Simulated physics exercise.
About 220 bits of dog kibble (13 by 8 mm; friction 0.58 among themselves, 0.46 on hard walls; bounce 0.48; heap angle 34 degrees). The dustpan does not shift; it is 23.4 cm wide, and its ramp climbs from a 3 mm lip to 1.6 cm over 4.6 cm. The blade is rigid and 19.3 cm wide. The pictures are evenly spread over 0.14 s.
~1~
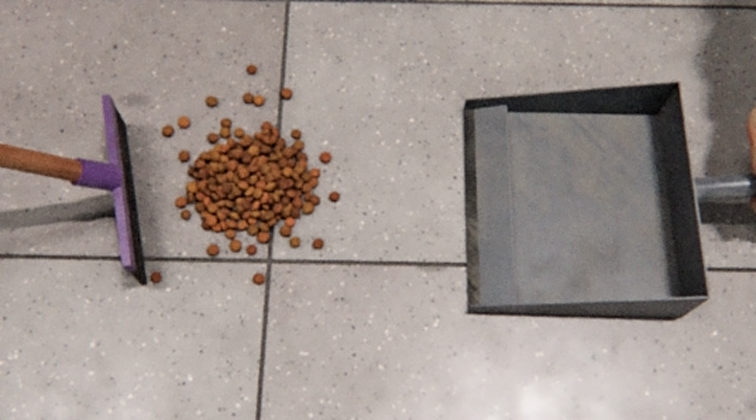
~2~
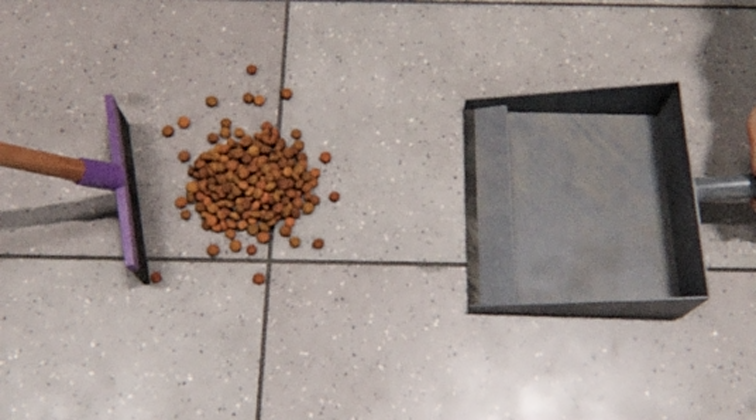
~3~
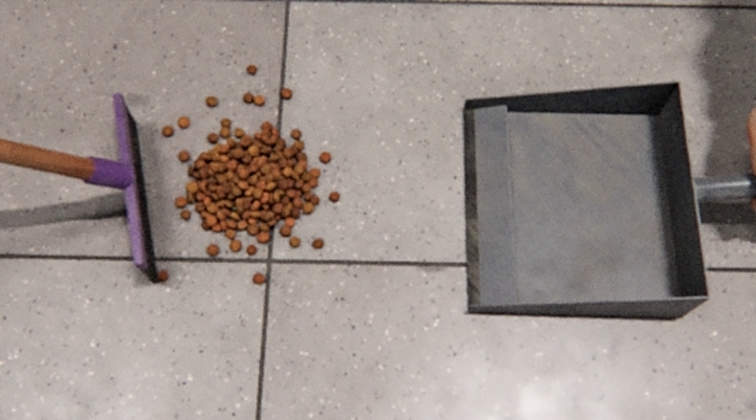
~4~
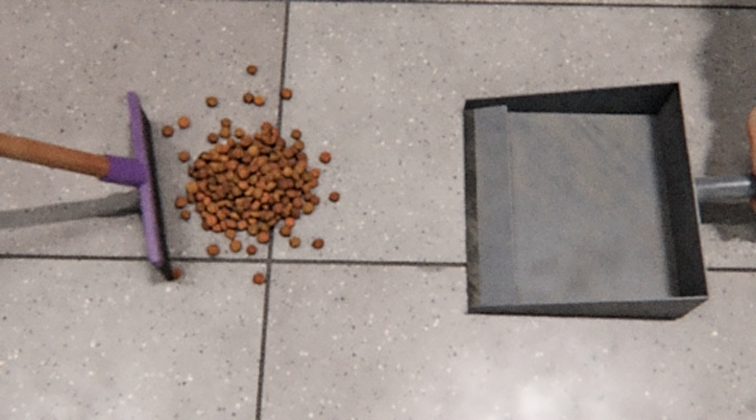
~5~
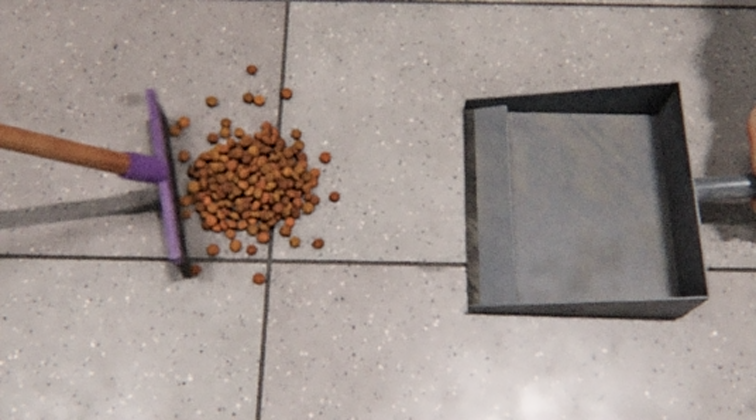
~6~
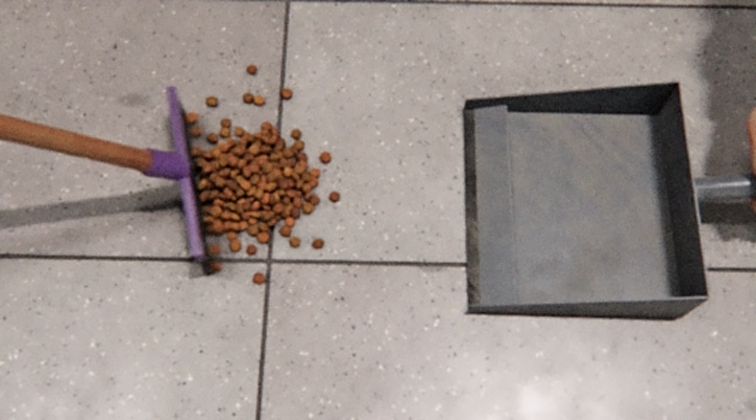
A hand holding a metal dustpan still on grey tiles as a purple blade moves right, pressing into a pile of kibble.
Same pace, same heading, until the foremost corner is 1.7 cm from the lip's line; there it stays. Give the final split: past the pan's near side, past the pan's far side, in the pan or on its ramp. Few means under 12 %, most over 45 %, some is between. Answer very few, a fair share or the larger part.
Near side: Very few, far side: A fair share, pan: A fair share.
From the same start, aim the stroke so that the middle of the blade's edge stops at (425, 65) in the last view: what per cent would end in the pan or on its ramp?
About 5 per cent.
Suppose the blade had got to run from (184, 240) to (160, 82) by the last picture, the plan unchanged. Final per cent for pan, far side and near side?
Pan 10, far 55, near 0.
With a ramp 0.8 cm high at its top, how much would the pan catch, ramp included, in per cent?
Then about 30 per cent.
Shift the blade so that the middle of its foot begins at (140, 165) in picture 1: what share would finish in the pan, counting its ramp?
About 30 per cent.
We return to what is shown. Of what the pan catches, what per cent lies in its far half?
Roughly 80 per cent.
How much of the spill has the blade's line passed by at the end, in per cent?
Roughly 10 per cent.
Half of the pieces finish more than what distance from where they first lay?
Roughly 24 cm.
Then, 0.17 s after the last picture, middle of the blade 16 cm from the lip; 0 % over the lip, far side 10 %, near side 0 %.
Then, 0.28 s after the last picture, middle of the blade 8 cm from the lip; 0 % over the lip, far side 20 %, near side 0 %.
Then, 0.53 s after the last picture, middle of the blade 4 cm from the lip; 25 % over the lip, far side 25 %, near side 0 %.
In the end, near side 0 %, far side 25 %, pan 25 %, in front of the lip or behind the blade 50 %.
